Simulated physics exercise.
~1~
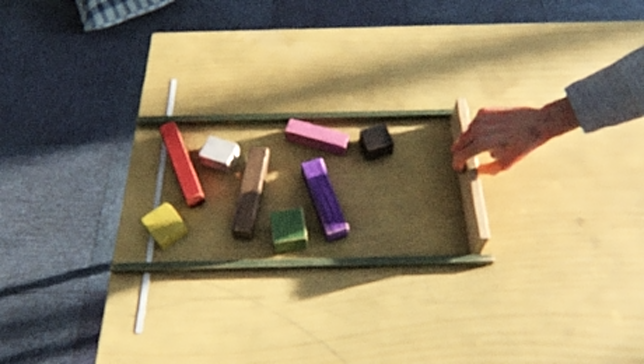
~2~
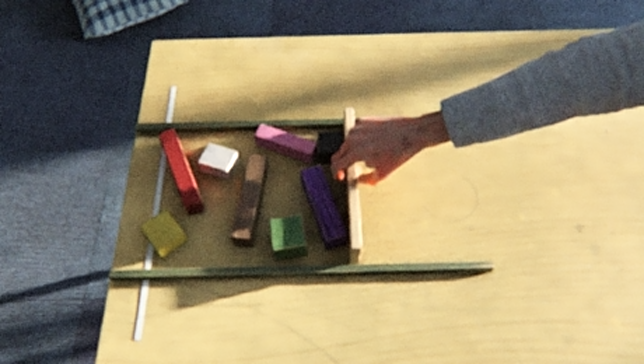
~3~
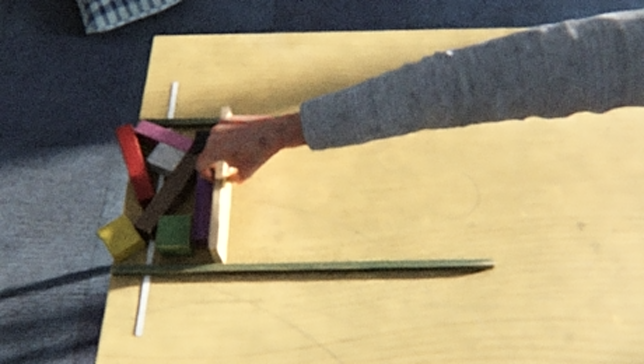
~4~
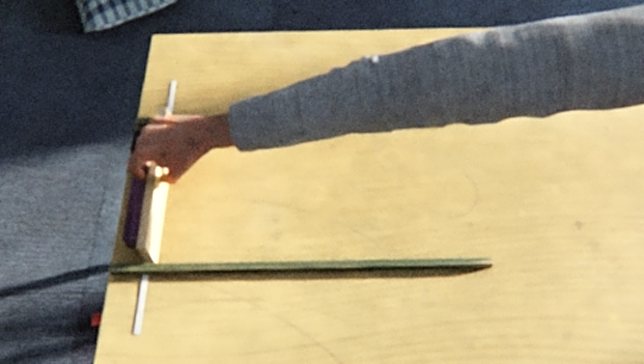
A hand in a grey sleeve holds an upright wooden board at the right end of two dark green rails on a pale wooden table, seen from above beside a blue floor. Between the rails lie red, brown, pink and purple sticks with white, yellow, green and black blocks, and a white strip of tape crosses near the left edge. The hand slides the board left, reaching the pink, purple and black pieces first. It keeps pushing, crowding everything together towards the edge. Finally the board stops near the tape, the purple stick remains beside it, and most pieces have gone over.
